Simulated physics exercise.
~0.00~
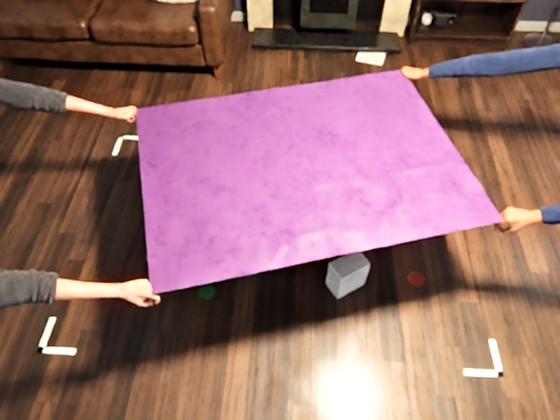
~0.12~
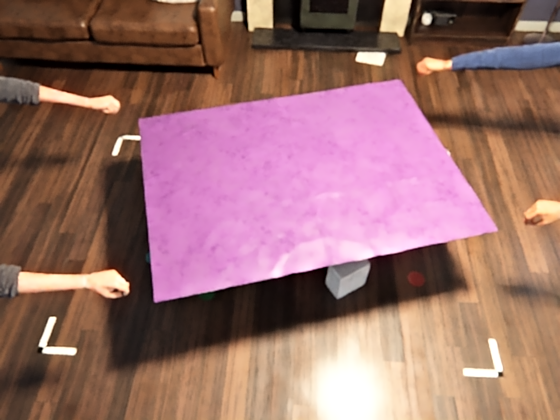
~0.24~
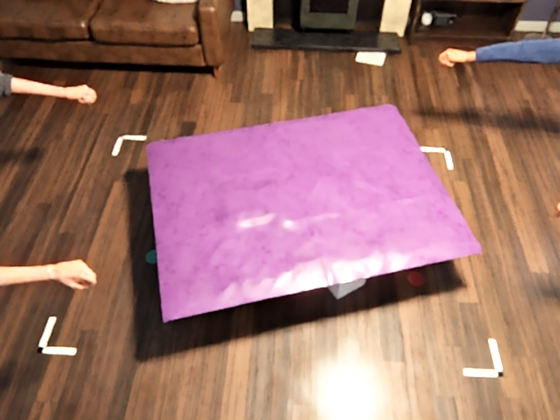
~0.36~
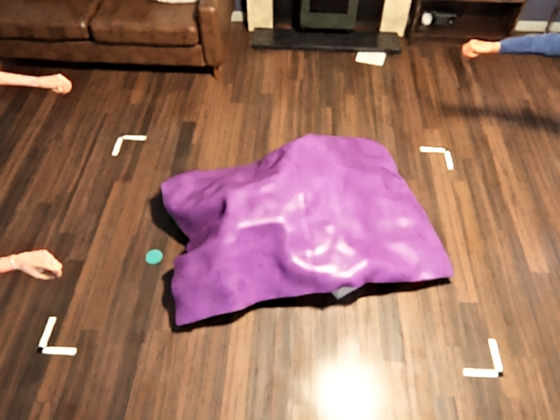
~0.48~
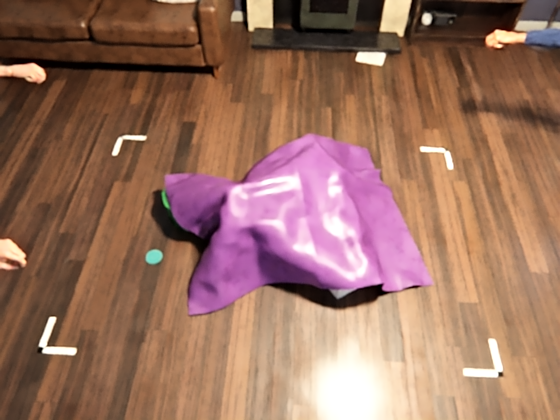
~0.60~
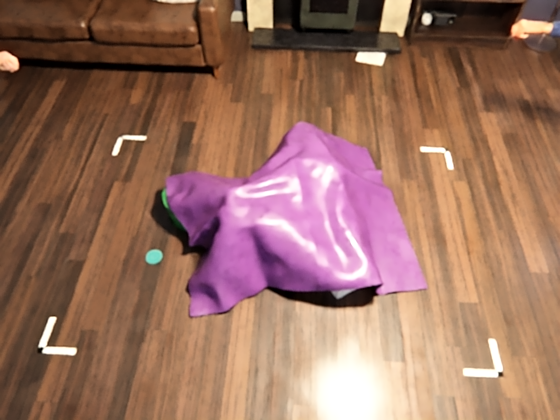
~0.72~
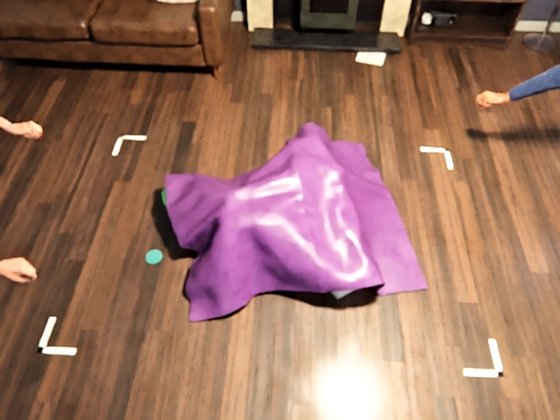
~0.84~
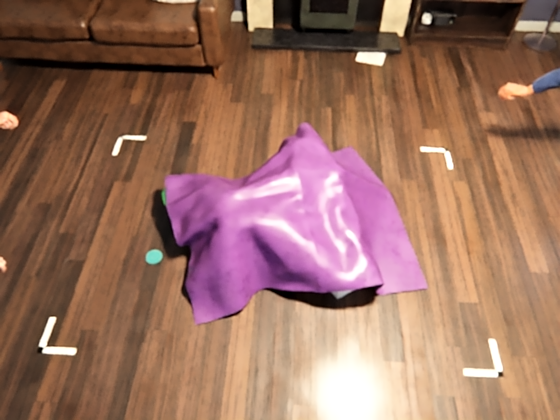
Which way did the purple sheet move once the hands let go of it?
It moved down, dropping onto the things on the floor.
